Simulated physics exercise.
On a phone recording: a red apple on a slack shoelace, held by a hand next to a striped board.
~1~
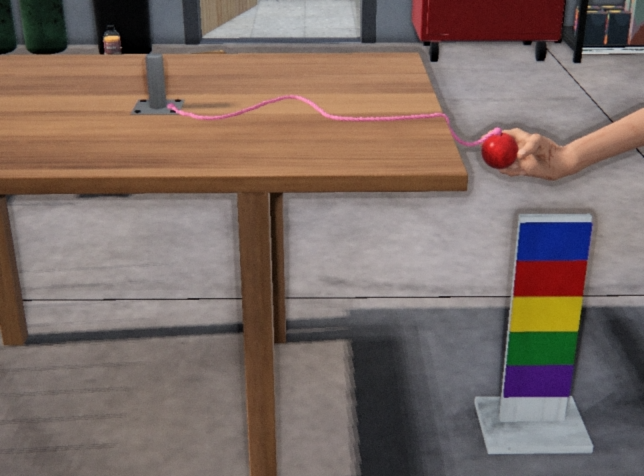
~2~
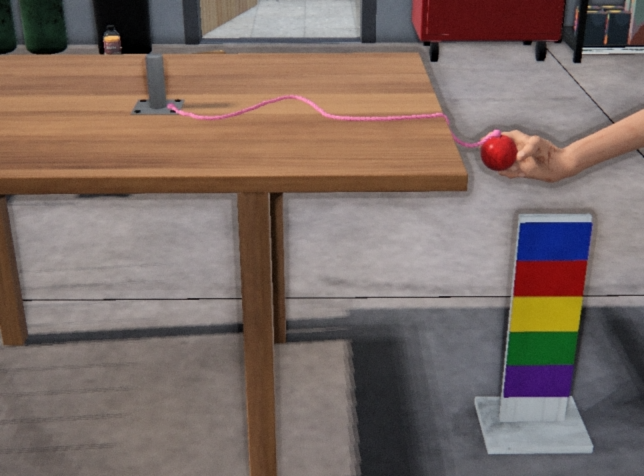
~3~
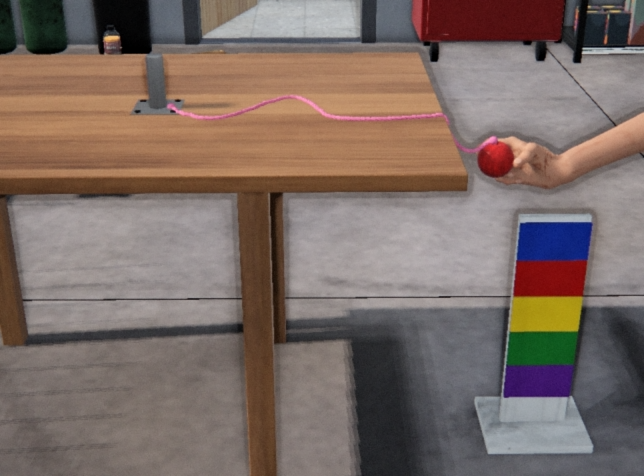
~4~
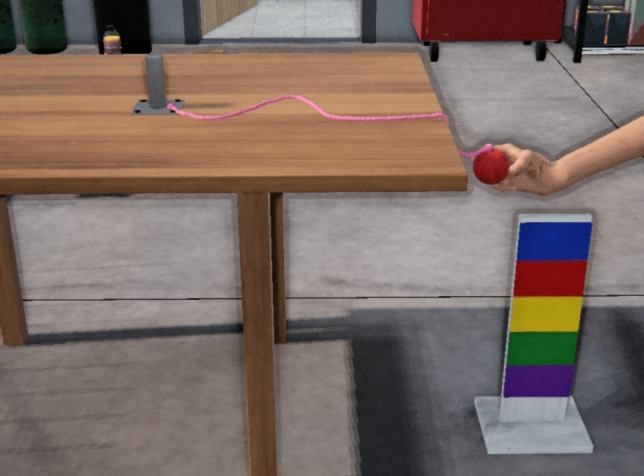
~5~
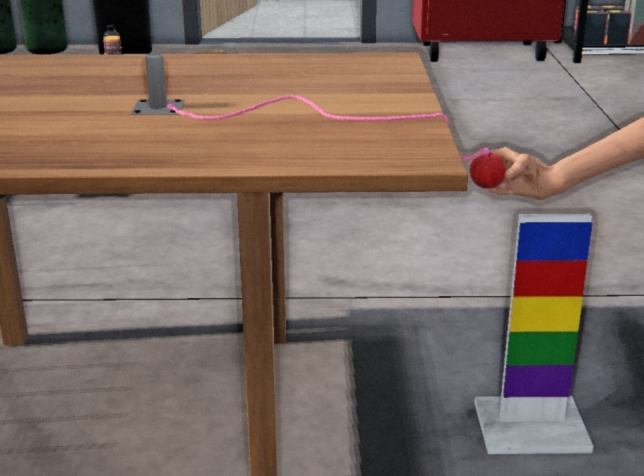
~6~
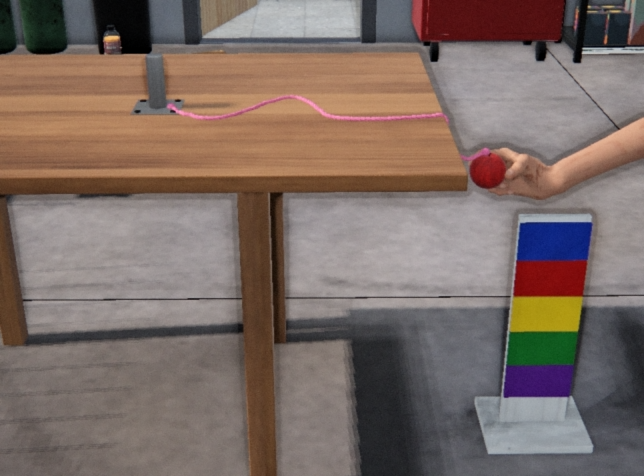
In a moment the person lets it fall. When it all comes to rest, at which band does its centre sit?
At red.
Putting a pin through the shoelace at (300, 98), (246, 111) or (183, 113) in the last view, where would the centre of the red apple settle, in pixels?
First try (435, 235), second try (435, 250), third try (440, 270).
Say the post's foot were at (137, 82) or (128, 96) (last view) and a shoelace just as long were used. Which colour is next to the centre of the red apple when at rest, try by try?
In turn, blue and then blue.
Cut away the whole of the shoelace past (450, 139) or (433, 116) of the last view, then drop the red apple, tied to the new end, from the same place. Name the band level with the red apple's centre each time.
In order of the tries: Blue; then none, it hangs higher.
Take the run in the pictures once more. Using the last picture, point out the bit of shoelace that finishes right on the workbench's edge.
That spot lies near (359, 119).
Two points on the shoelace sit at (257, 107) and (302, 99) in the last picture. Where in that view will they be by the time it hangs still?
First: (289, 108). Second: (350, 109).
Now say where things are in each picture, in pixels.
The first frame shows red apple (500, 150); blue (555, 243); red (551, 280); yellow (546, 315); green (542, 349); purple (538, 382).
The second frame shows red apple (499, 152); shoelace through (191, 115) (256, 107) (309, 102) (359, 119) (433, 116).
The third frame shows red apple (496, 159).
The fourth frame shows red apple (491, 166); shoelace through (191, 115) (256, 107) (309, 102) (359, 119) (433, 116).
The fifth frame shows red apple (488, 170).
The sixth frame shows red apple (488, 170); shoelace through (191, 115) (256, 107) (309, 102) (359, 119) (433, 116).
Soon after, apple near (456, 263); level with red.
Then, apple near (417, 277); level with red.
At rest, apple near (437, 279); level with red. Its middle rests at the red band.
